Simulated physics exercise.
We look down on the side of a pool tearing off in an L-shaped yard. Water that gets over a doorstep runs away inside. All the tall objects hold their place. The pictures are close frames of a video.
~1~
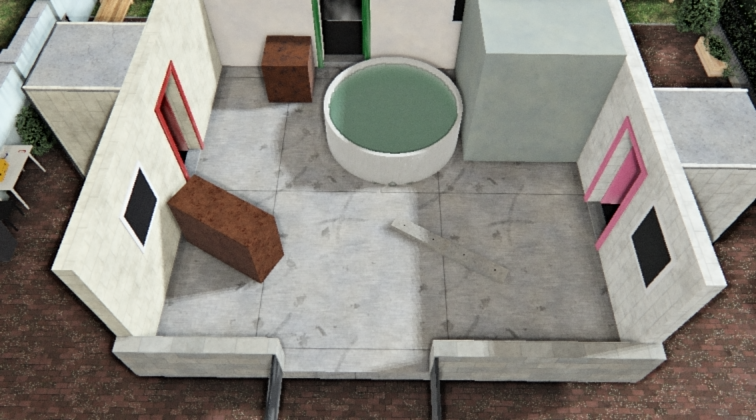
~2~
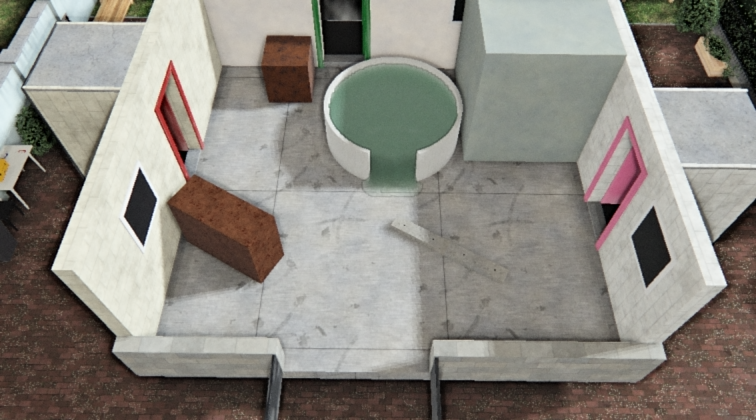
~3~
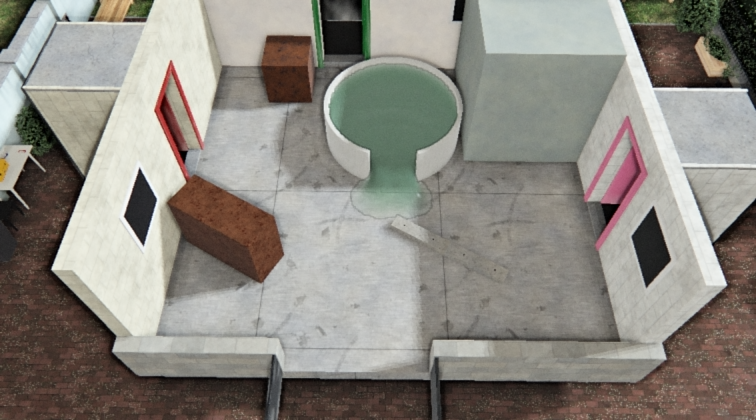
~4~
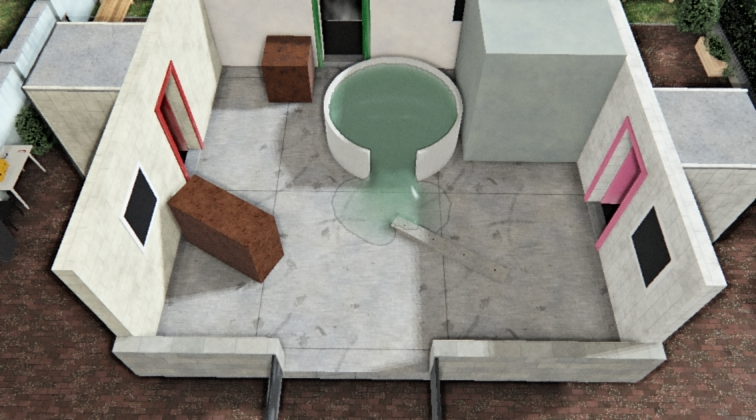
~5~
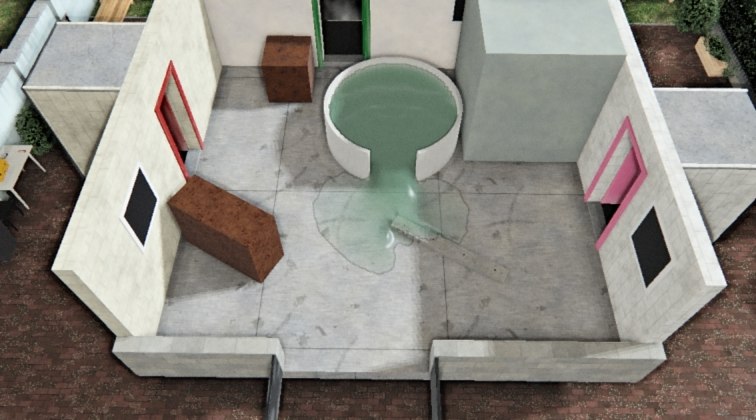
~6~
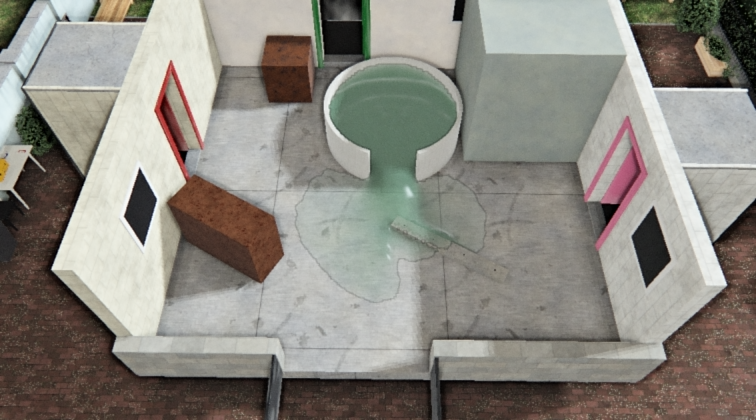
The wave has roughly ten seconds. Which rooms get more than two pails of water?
The green door holds within the limit; the red door holds within the limit; the pink door floods.
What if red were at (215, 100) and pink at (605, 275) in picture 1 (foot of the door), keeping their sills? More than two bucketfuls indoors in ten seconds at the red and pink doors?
My reading: The red one is under, the pink one lets more in.
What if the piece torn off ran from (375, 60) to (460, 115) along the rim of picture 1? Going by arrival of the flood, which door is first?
I say the green door.
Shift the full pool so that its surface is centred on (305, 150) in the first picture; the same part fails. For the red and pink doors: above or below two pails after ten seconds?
My reading: The red one takes more; the pink one is under.
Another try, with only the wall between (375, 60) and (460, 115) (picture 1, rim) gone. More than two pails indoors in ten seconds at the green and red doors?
My reading: The green one goes over; the red one goes over.
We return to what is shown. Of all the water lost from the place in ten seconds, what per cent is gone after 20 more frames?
Some 35 per cent.
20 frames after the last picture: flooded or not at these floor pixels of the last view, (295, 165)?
There: Free of water.
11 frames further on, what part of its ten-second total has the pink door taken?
I make it 0 per cent.
A moment on, water covers 35 % of the floor; the green door not reached, the red door not reached, the pink door not reached.
Next, water covers 50 % of the floor; the green door not reached, the red door not reached, the pink door wet at the sill, nothing in.
Then, water covers 60 % of the floor; the green door not reached, the red door wet at the sill, nothing in, the pink door under two buckets in.
Later, water covers 75 % of the floor; the green door not reached, the red door wet at the sill, nothing in, the pink door over two buckets in.
In the end, water covers 85 % of the floor; the green door not reached, the red door wet at the sill, nothing in, the pink door far over two buckets in.
